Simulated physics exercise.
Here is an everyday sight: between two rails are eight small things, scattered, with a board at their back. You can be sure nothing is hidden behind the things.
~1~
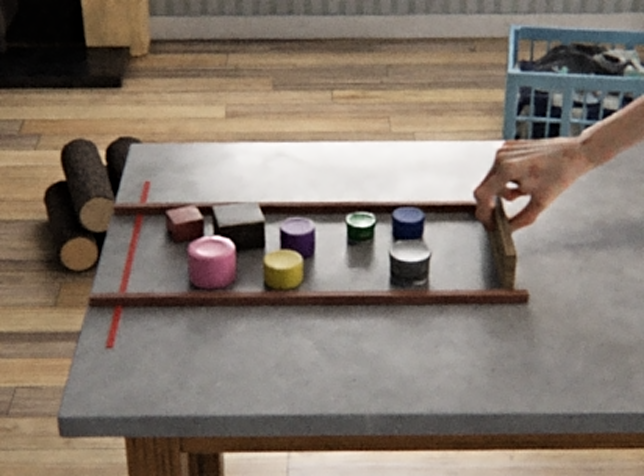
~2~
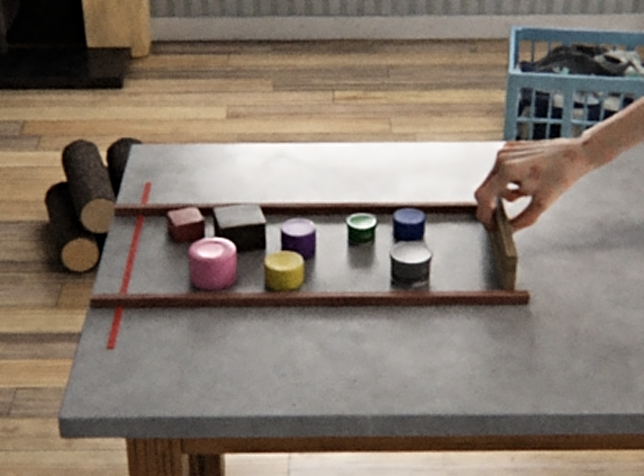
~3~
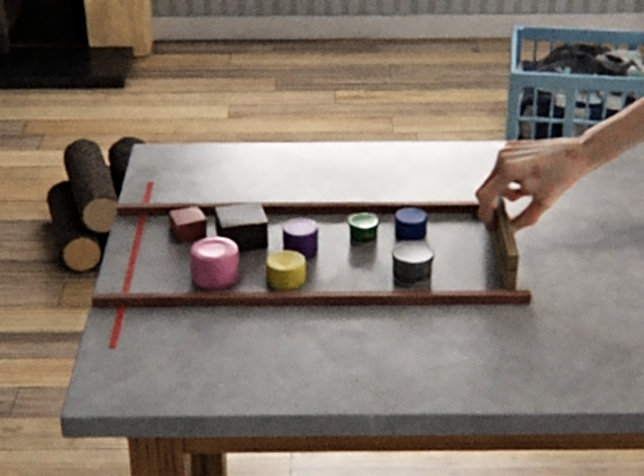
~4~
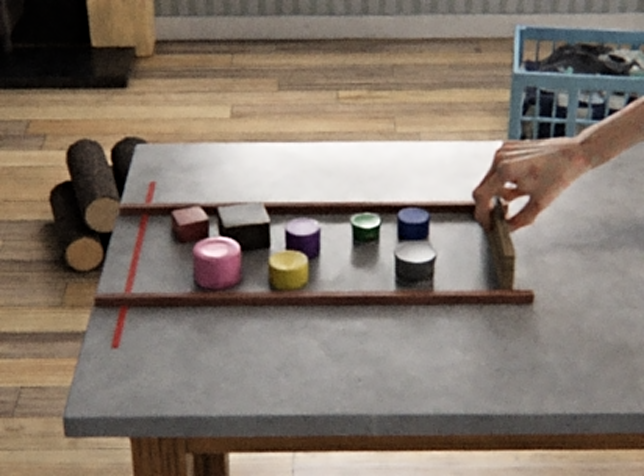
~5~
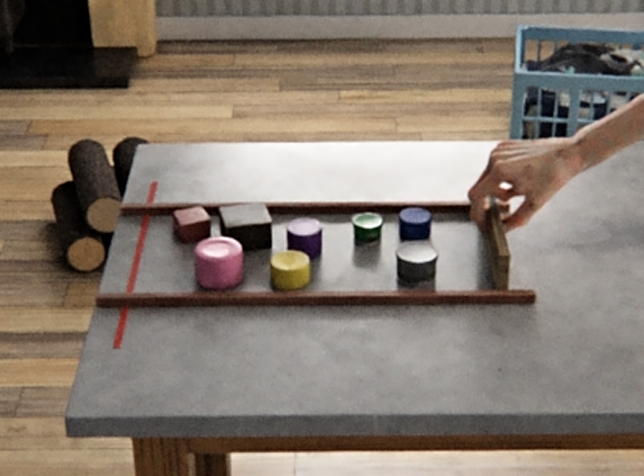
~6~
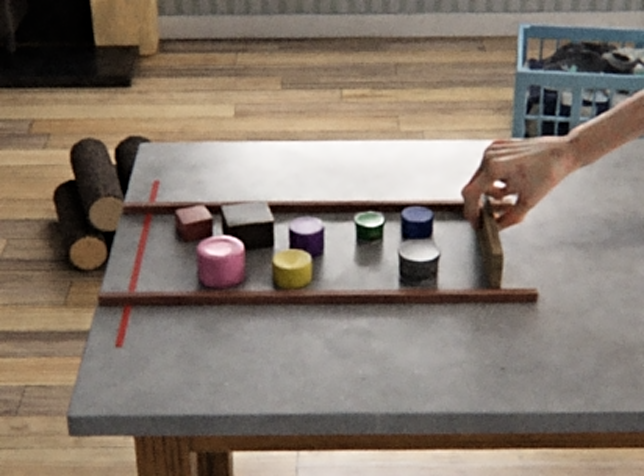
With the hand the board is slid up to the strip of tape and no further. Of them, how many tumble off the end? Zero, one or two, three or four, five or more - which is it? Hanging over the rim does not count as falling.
The number that tip off is going to be more than two but under five.
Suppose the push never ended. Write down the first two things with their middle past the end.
It's the red block and then the pink lid.
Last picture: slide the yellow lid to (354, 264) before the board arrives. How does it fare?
The answer: It ends up below.
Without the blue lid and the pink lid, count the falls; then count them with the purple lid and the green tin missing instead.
Falls come to 3 the first time and 3 the other time.
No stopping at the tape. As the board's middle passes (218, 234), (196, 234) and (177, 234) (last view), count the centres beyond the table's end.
0, 1, 2.
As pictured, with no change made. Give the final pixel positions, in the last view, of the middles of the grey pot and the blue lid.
The grey pot at (113, 268), the blue lid at (130, 219).
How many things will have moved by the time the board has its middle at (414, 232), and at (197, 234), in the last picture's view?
3 and 8.
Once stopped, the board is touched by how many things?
My count gives 4.
Early on, none off yet; red block at rest near (194, 223); pink lid at rest near (221, 262); black block at rest near (248, 226).
A while later, none off yet; red block travelled about its own width near (165, 222); pink lid travelled about its own width near (160, 263); black block travelled about its own width near (203, 228).
Finally, the number that fall off is three or four; lost, yellow lid, black block, pink lid and red block.
